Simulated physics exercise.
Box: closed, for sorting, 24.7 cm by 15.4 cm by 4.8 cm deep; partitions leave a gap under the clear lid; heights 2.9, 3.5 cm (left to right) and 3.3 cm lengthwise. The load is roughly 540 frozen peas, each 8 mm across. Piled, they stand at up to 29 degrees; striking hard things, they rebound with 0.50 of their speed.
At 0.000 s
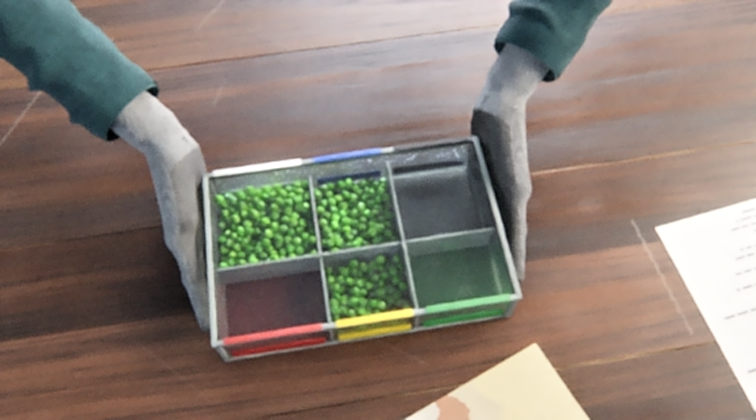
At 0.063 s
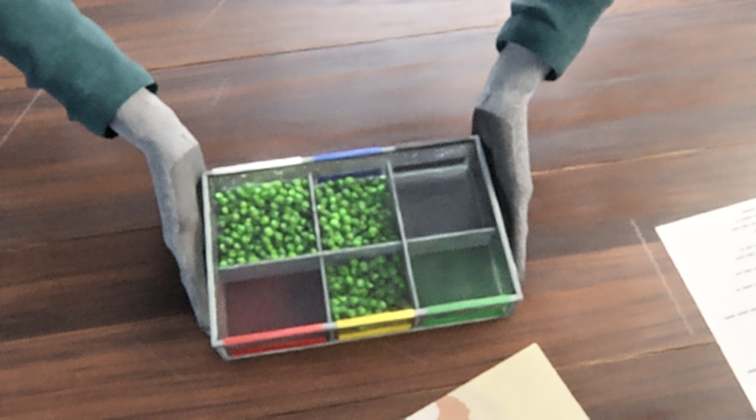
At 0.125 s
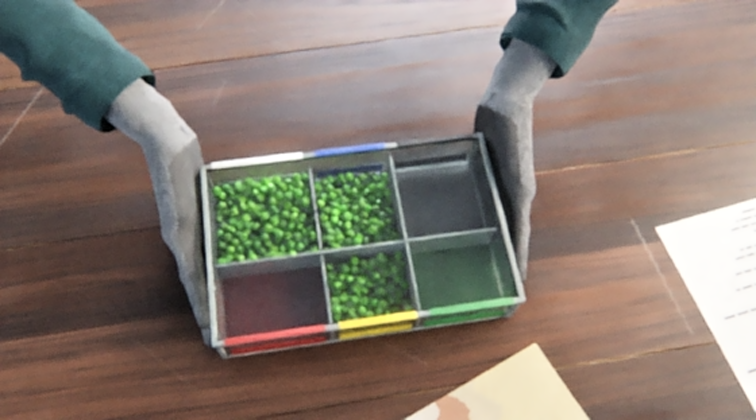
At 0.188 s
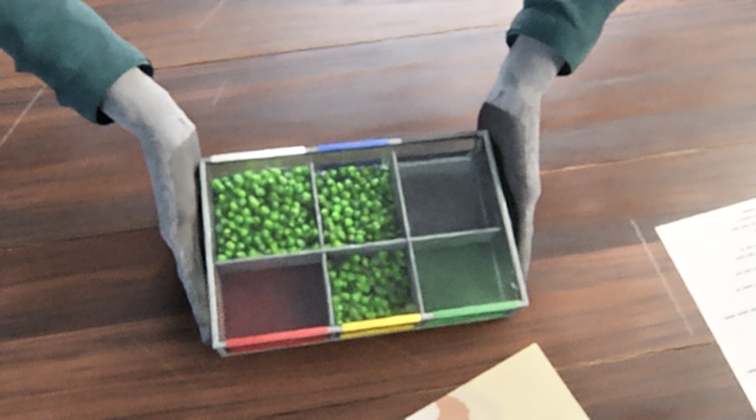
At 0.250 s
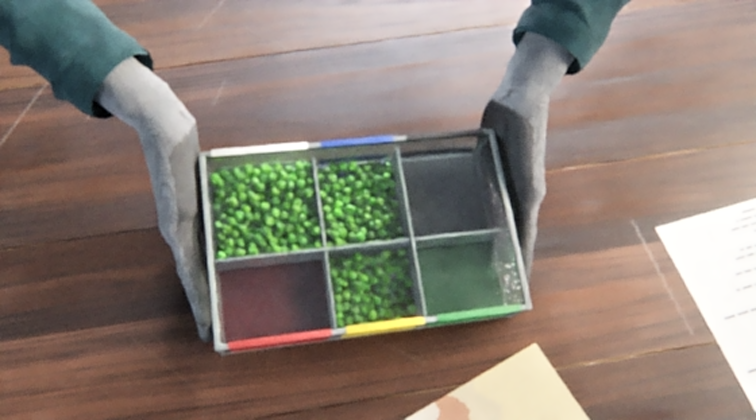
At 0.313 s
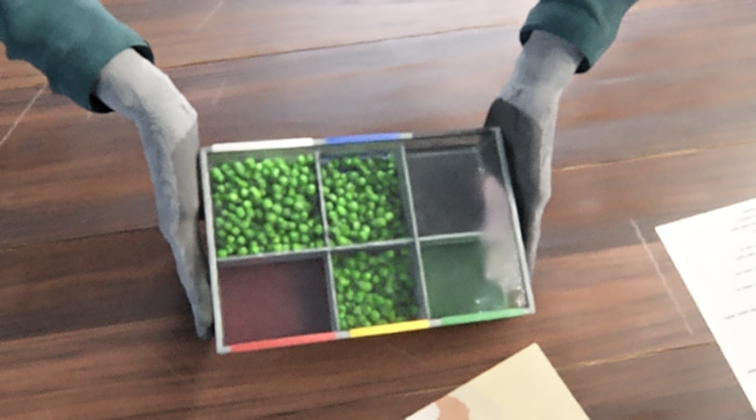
Gloved hands gradually tilting a clear-lidded, six-compartment box of green peas down toward the right above a dark wooden table.
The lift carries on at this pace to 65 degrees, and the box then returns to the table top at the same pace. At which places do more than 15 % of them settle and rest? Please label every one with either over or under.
Labels - red compartment: Under; blue compartment: Over; green compartment: Under; yellow compartment: Over; white compartment: Over; black compartment: Under.
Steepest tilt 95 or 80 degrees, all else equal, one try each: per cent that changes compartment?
30 % and 25 %.
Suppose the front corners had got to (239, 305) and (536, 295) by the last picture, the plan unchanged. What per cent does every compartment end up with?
By the end red holds 0%, blue holds 35%, green holds 0%, yellow holds 20%, white holds 35% and black holds 5%.
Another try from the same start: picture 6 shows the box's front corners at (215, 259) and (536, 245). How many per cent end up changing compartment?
Then roughly 5 per cent.
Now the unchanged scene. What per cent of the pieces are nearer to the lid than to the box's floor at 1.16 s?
Share: Approx. 20 %.
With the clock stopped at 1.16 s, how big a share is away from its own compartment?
Near 5 in a hundred.
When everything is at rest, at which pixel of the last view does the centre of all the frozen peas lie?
Estimated resting centre: Around (333, 249).
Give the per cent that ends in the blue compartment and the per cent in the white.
Final shares - blue 30 percent, white 40 percent.
After 1.16 s, tilt 64 degrees; blue 30 %, yellow 20 %, white 50 %.
After 1.72 s, tilt 27 degrees; red 5 %, blue 30 %, yellow 25 %, white 40 %.
Then, at 2.34 s, tilt 0 degrees; red 5 %, blue 30 %, yellow 25 %, white 40 %.
At rest (2.6 s), red 5 %, blue 30 %, green 0 %, yellow 25 %, white 40 %, black 0 %.
